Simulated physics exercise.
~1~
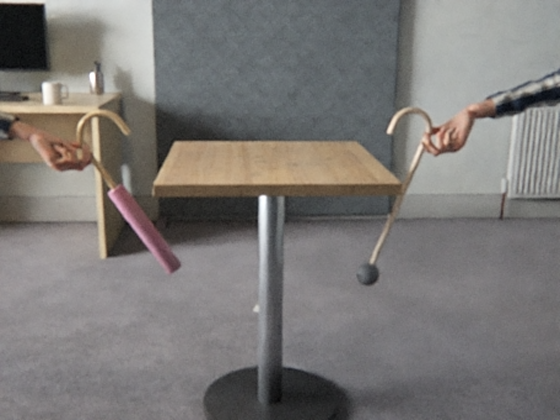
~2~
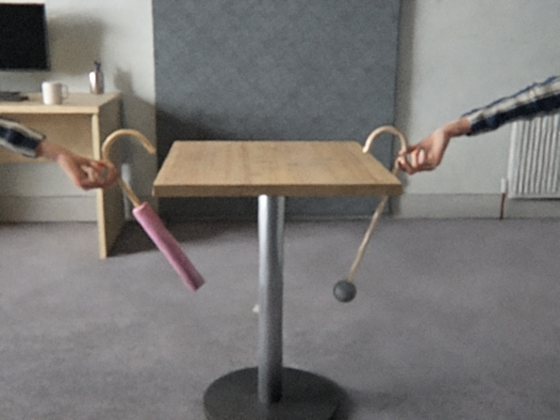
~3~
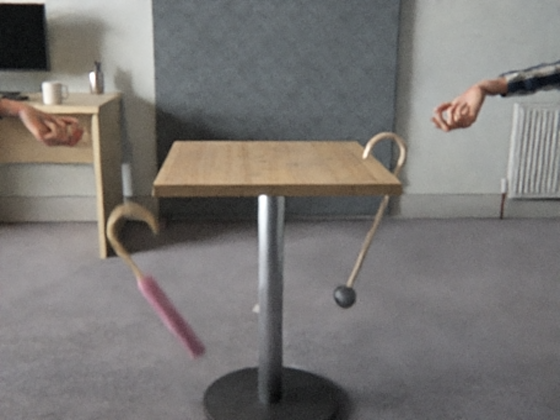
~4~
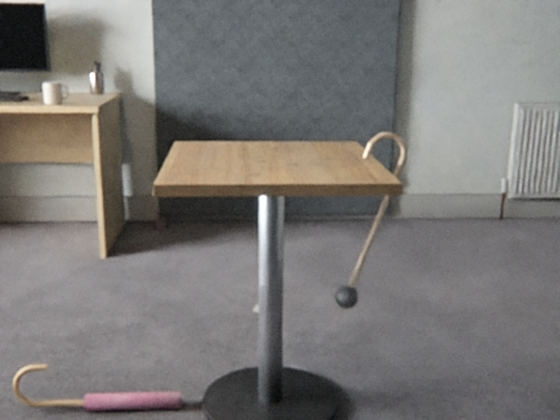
In this clip, two hands bring a hooked pink umbrella and a hooked stick with a grey ball-like end to opposite sides of a table and let go; the umbrella falls to the floor at left, while the grey-ended stick stays hanging from the right edge.
